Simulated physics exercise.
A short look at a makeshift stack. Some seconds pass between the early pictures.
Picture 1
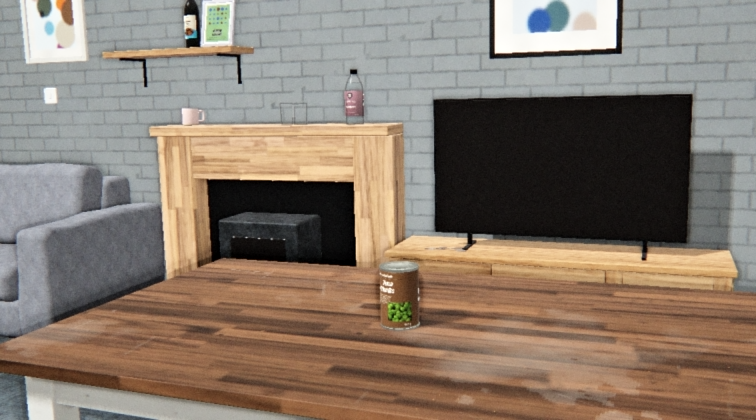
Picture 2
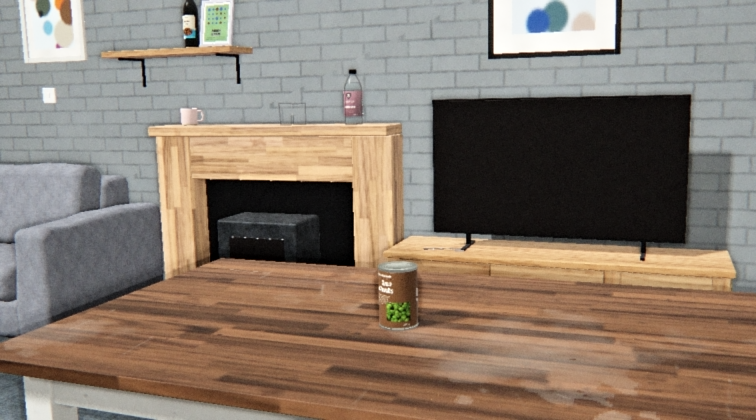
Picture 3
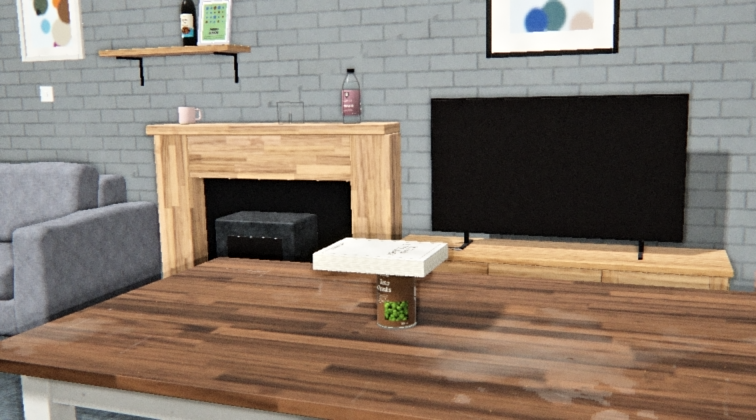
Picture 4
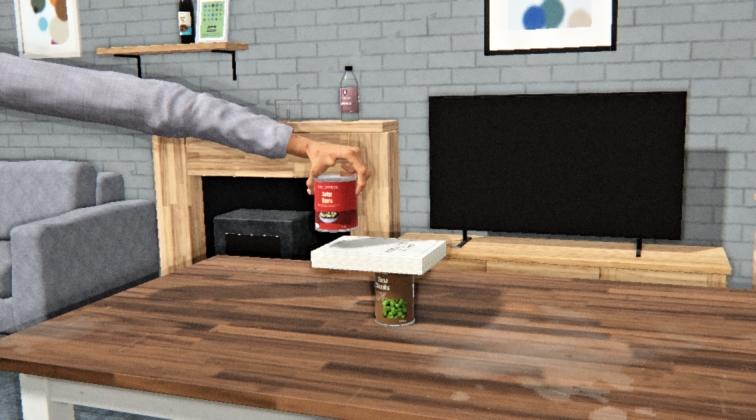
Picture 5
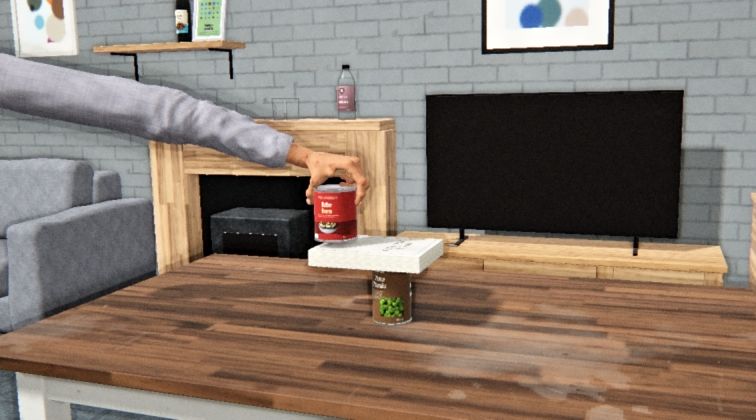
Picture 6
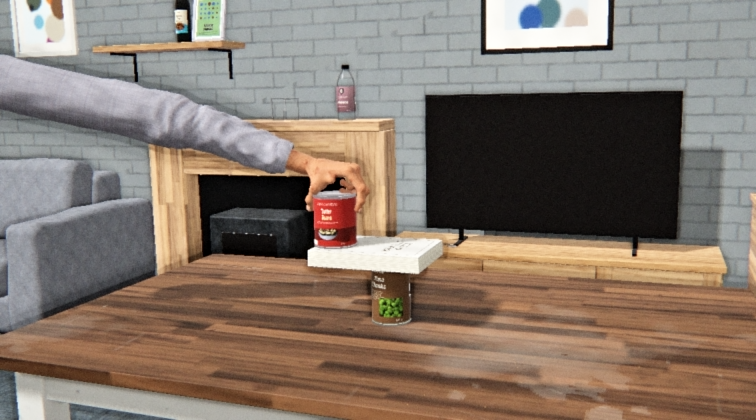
In a living room, a white book appears atop a can on a wooden table, and a hand lowers a red tin onto its left side.
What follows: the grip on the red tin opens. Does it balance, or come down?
In the end the stack loses its balance.
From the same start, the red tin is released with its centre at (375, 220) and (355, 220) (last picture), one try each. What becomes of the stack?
In the first case it keeps its balance; in the second case it comes apart.
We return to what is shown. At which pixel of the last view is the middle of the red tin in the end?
Near (272, 298).
Then, 0.40 s after the last picture, red tin now fallen; white book tipped 74° from how it was.
Then, 0.50 s after the last picture, white book on its side.
Then, 1.00 s after the last picture, white book now fallen.
At rest, fallen, white book and red tin; brown tin in place. Seen from the same camera at the end, red tin near (272, 298). The stack comes apart.
